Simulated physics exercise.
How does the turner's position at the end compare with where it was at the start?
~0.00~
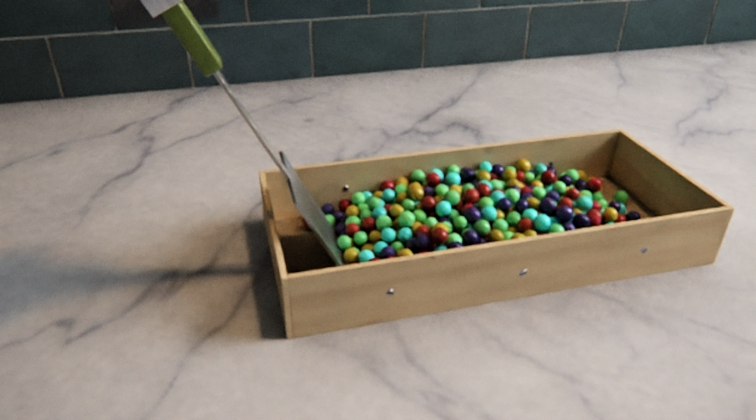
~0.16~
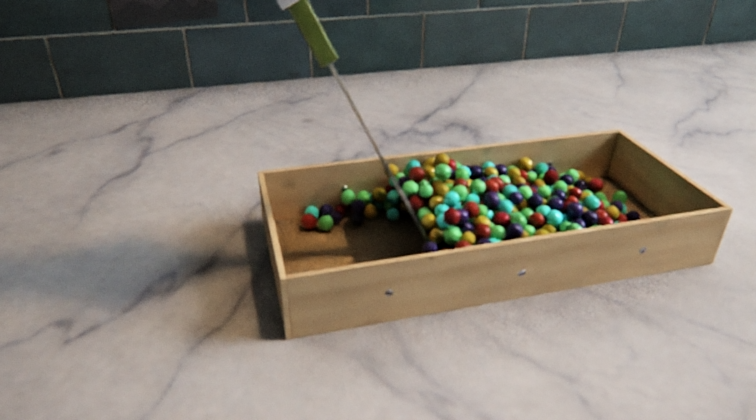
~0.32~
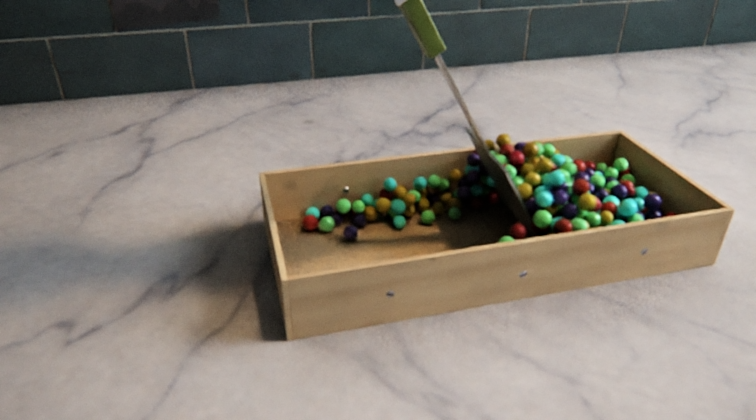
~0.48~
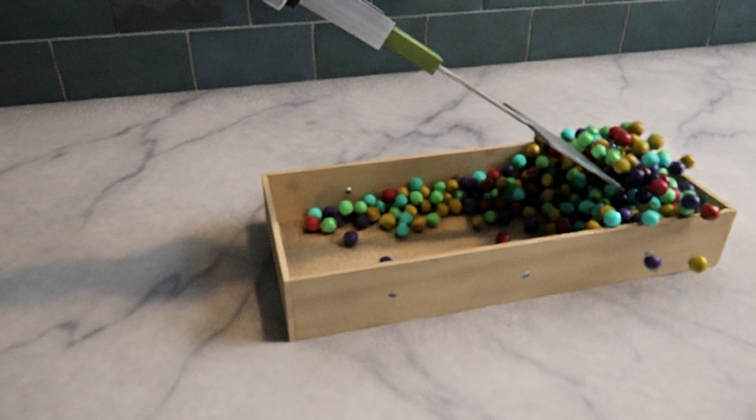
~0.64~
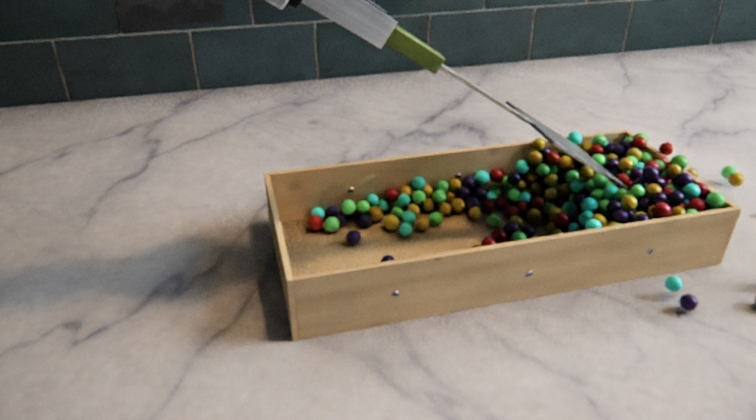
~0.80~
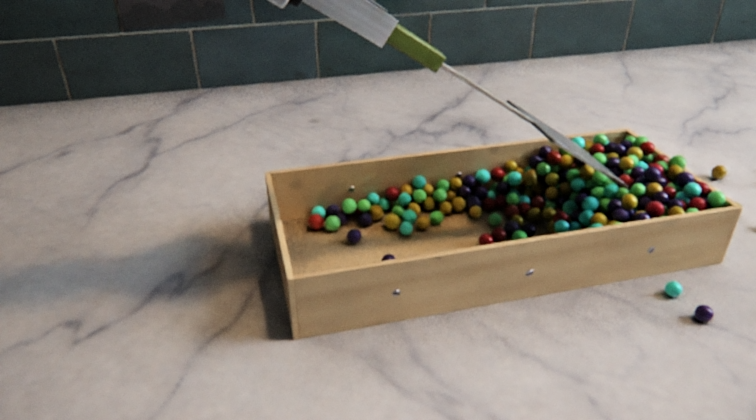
At the start the turner was at the left end of the tray, and by the end it was over towards the right end, slightly higher up, above the heaped sweets.
